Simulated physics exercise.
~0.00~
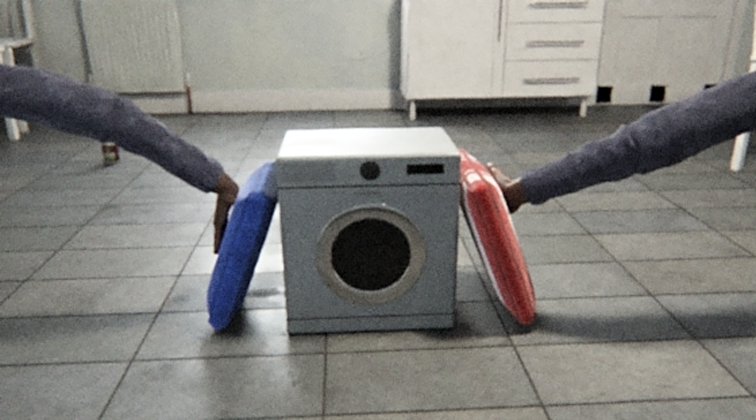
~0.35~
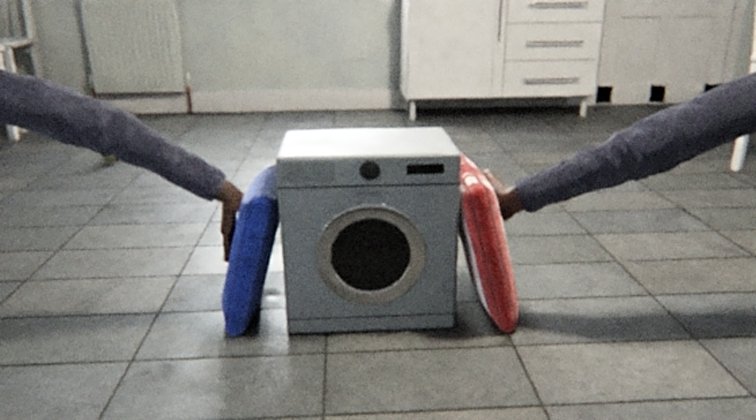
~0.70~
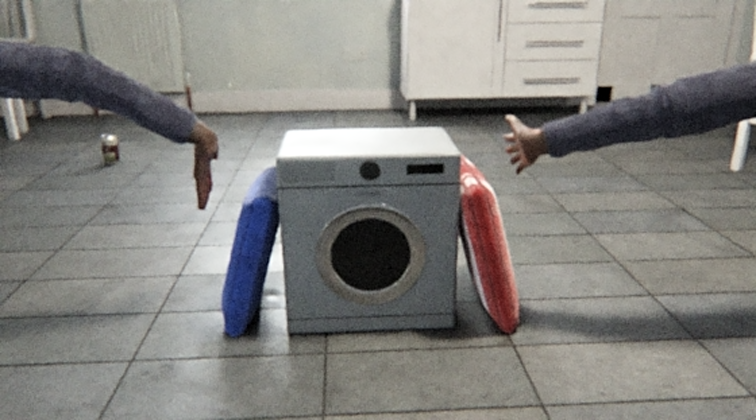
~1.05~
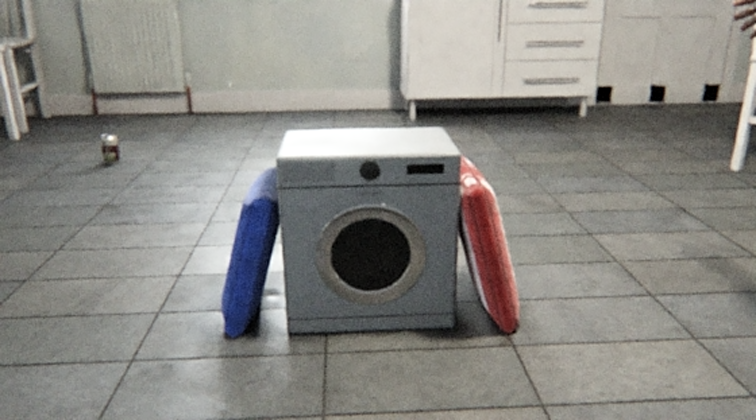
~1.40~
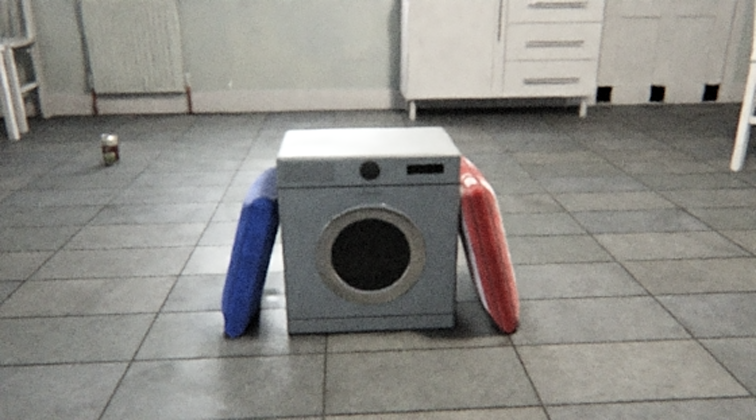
Hands leaning a blue soft bag and a red cushion against a grey machine, then letting go and withdrawing as both stay propped.
